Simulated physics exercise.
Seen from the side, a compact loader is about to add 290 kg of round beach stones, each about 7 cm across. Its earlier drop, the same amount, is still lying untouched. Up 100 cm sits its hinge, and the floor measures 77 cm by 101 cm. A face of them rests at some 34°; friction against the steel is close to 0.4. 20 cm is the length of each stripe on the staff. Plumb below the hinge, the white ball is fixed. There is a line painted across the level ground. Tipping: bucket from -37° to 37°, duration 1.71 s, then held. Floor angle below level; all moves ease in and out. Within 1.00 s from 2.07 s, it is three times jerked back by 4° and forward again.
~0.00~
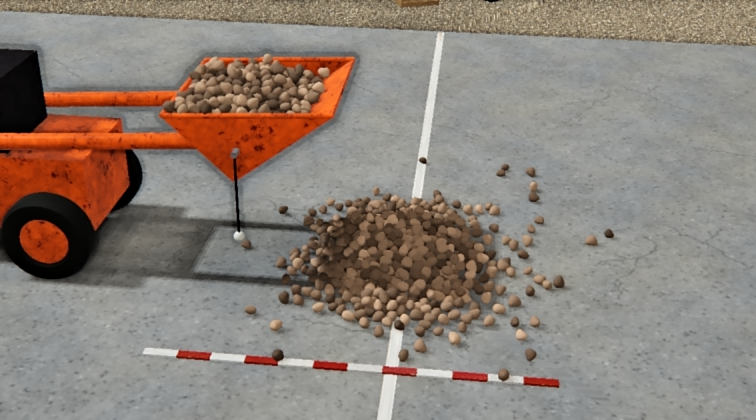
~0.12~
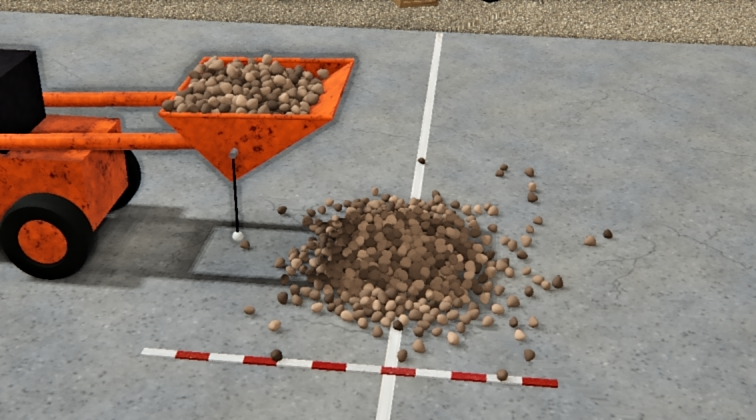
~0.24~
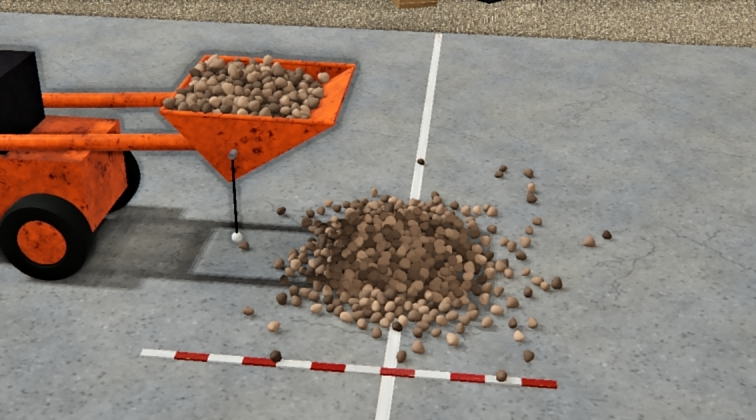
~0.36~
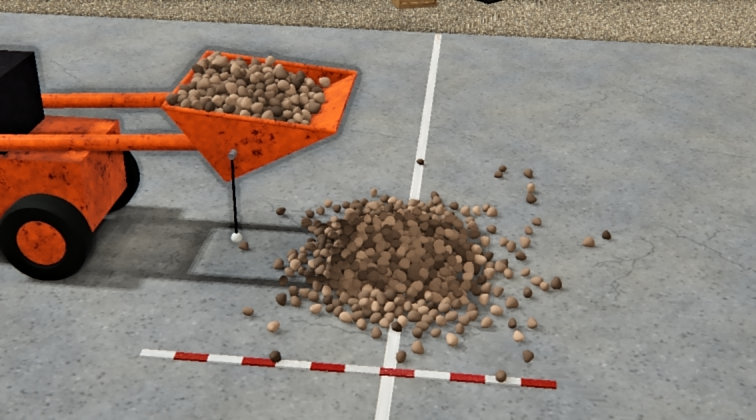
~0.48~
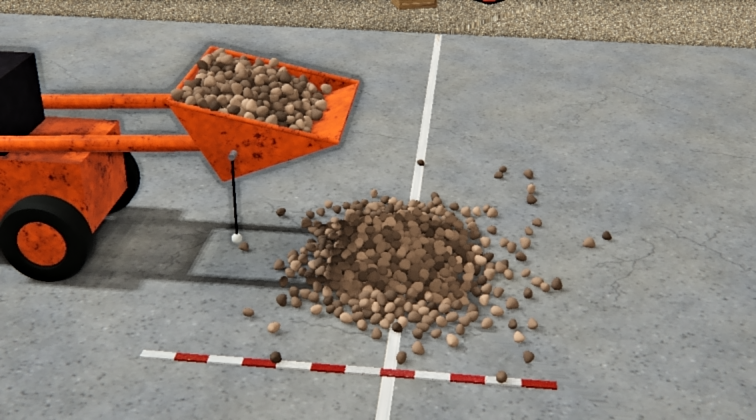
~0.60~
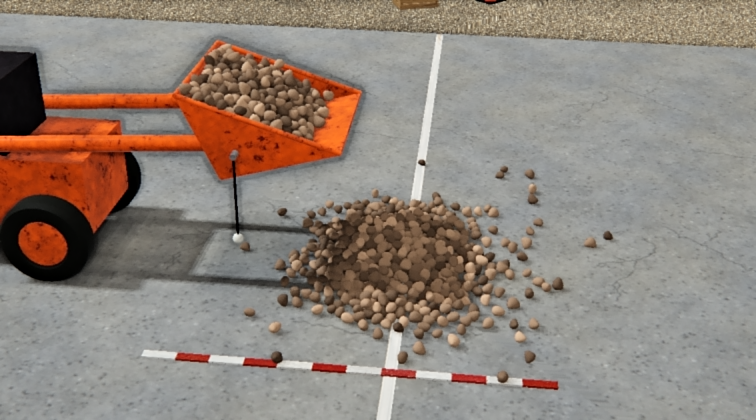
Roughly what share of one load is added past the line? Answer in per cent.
I would say 25 per cent.
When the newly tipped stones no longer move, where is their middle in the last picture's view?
Their centre ends up near (370, 245).
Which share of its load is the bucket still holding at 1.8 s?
Estimate: 25 % remaining inside, roughly.
After 1.3 s the floor is at 25°; in per cent of one load, 94 in the bucket, 63 short of the line, 44 past the line; the foremost stones are at (554, 226).
After 1.8 s the floor is at 37°; in per cent of one load, 23 in the bucket, 125 short of the line, 52 past the line; the foremost stones are at (554, 226).
After 3.5 s the floor is at 37°; in per cent of one load, 0 in the bucket, 131 short of the line, 69 past the line; the foremost stones are at (554, 226).
After 6.0 s the floor is at 37°; in per cent of one load, 0 in the bucket, 131 short of the line, 69 past the line; the foremost stones are at (554, 226). Net gain past the line, 25.
